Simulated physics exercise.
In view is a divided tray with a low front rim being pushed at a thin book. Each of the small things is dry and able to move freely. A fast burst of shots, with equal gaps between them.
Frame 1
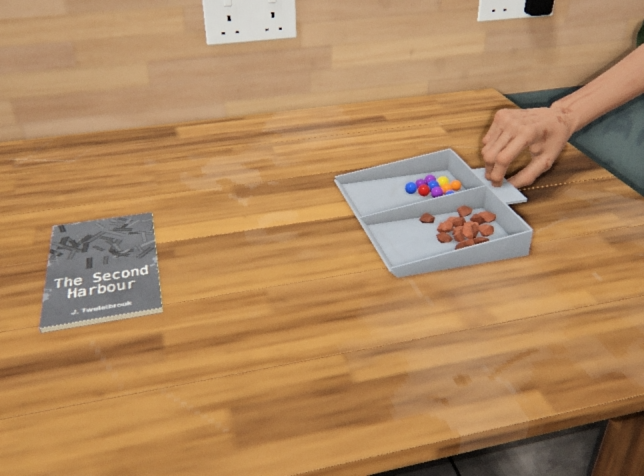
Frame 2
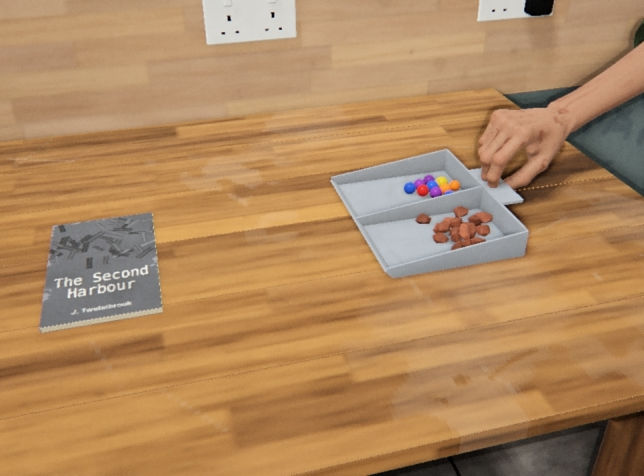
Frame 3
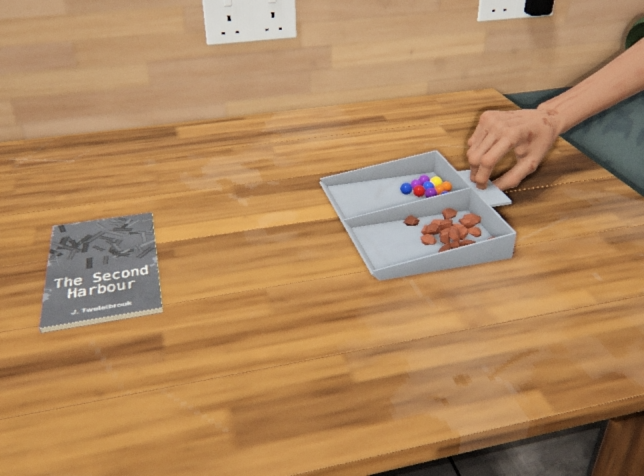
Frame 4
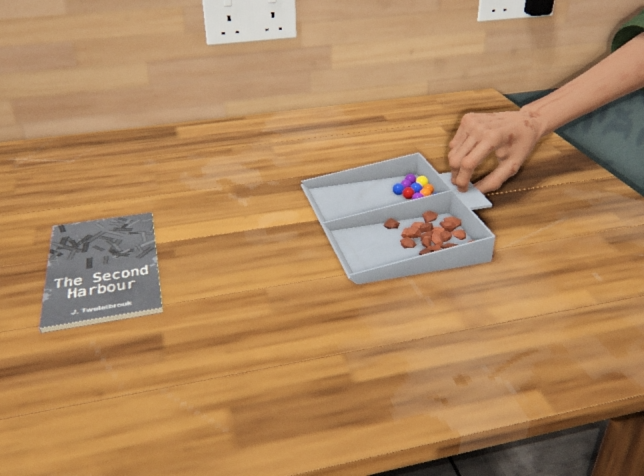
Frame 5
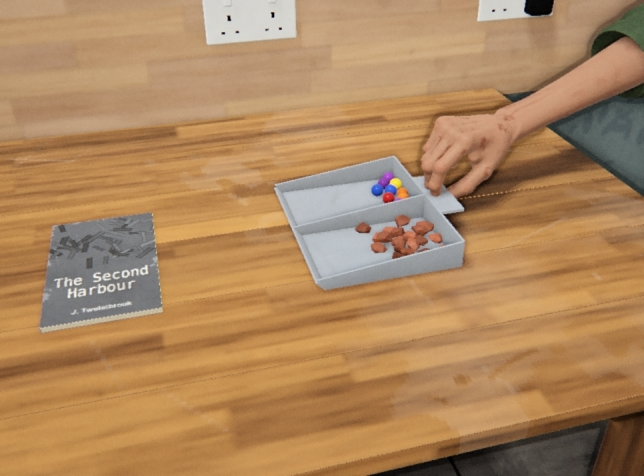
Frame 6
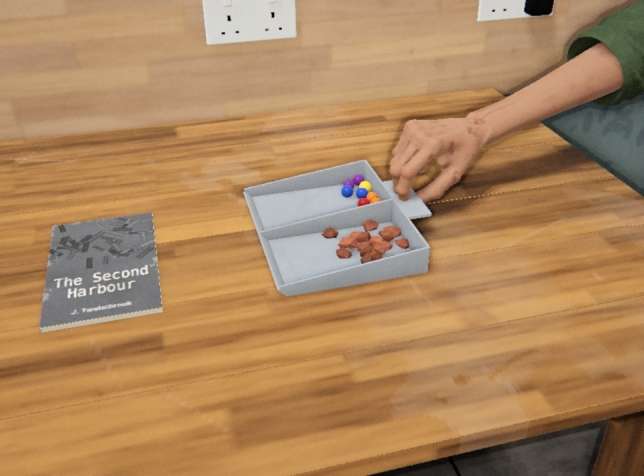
On a wooden table by a wall with power sockets, a hand grips the tab of a grey divided tray holding colourful balls and reddish-brown lumps. The hand slides it left, slowly, then faster, towards a still book, the contents shifting slightly and a gap remaining between them.
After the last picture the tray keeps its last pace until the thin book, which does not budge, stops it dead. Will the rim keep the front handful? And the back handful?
What you'd see at the finish is that the front handful does not lose any and the back handful drops some out.
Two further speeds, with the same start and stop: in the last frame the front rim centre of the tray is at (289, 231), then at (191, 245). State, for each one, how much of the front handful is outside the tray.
0 % and then 20 %.
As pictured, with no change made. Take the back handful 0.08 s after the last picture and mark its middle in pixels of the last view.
Centre estimate, last view: Approx. (318, 202).
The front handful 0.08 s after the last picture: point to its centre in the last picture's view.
Roughly pixel (317, 255).
Then, 0.08 s after the last picture, tray still sliding, front rim near (211, 242); front handful all inside; back handful all inside.
Then, 0.27 s after the last picture, tray stopped at the thin book; front handful all inside, moved towards the front rim; back handful all inside, moved towards the front rim.
Then, 0.48 s after the last picture, tray stopped at the thin book; front handful all inside, moved towards the front rim; back handful about half out of the tray.
By the end, tray stopped at the thin book; front handful all inside, moved towards the front rim; back handful about half out of the tray.
